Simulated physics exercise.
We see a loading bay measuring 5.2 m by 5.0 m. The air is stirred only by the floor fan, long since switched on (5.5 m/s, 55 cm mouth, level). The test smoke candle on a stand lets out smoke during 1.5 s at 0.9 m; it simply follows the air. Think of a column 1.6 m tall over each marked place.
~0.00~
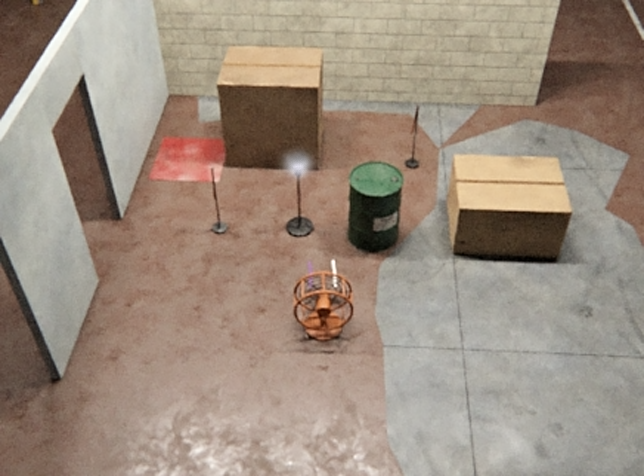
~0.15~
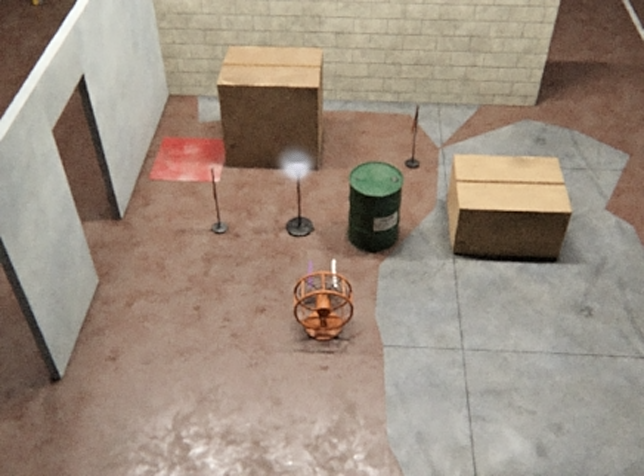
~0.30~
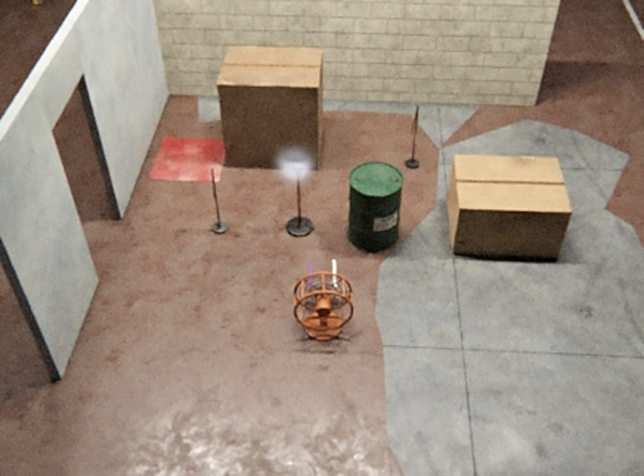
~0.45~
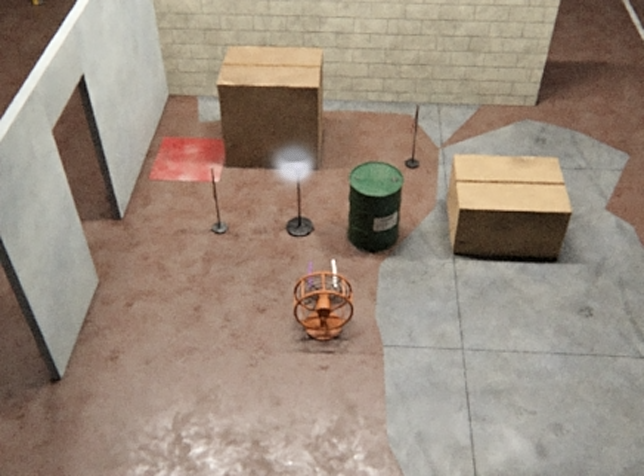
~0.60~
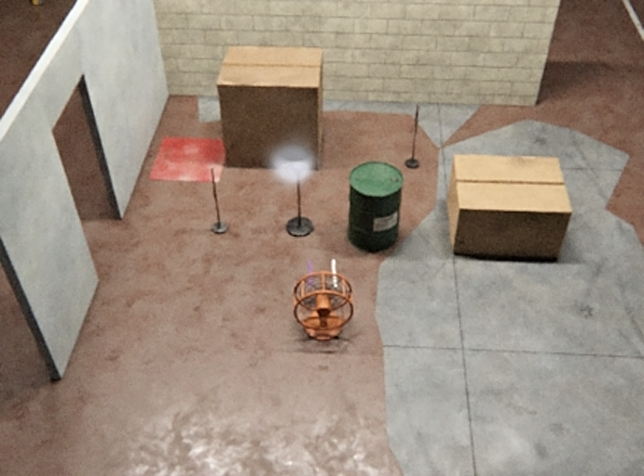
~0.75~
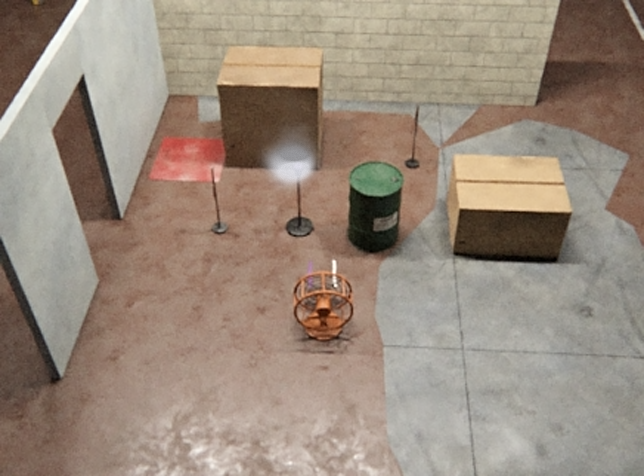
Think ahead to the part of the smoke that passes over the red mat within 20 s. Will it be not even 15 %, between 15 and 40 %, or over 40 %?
It is more than 40 % that passes there.
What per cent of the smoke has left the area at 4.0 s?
About 5 %.
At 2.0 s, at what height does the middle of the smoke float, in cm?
Roughly 80 cm up.
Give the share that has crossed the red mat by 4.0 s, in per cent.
About 50 %.
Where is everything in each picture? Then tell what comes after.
The smoke is thickest near (298, 165), the test smoke candle on a stand stands at (298, 178) and the floor fan is at (323, 302), in the first frame.
The smoke is thickest near (296, 165) and the red mat is centred on (190, 159), in the second frame.
The smoke is thickest near (295, 164) and a ribbon ends at (412, 133), in the third frame.
The smoke is thickest near (294, 164), the top of a large carton is at (271, 65) and the top of a large carton is at (511, 182), in the fourth frame.
The smoke is thickest near (293, 163), in the fifth frame.
The smoke is thickest near (293, 163), in the sixth frame.
By 2.0 s, 8 % has passed over the red mat; 0 % has left the area, and the middle of the rest is near (280, 145).
By 4.0 s, 48 % has passed over the red mat; 5 % has left the area, and the middle of the rest is near (185, 76).
By 8.0 s, 63 % has passed over the red mat; 41 % has left the area, and the middle of the rest is near (187, 36).
By 20.0 s, 68 % has passed over the red mat; 86 % has left the area.
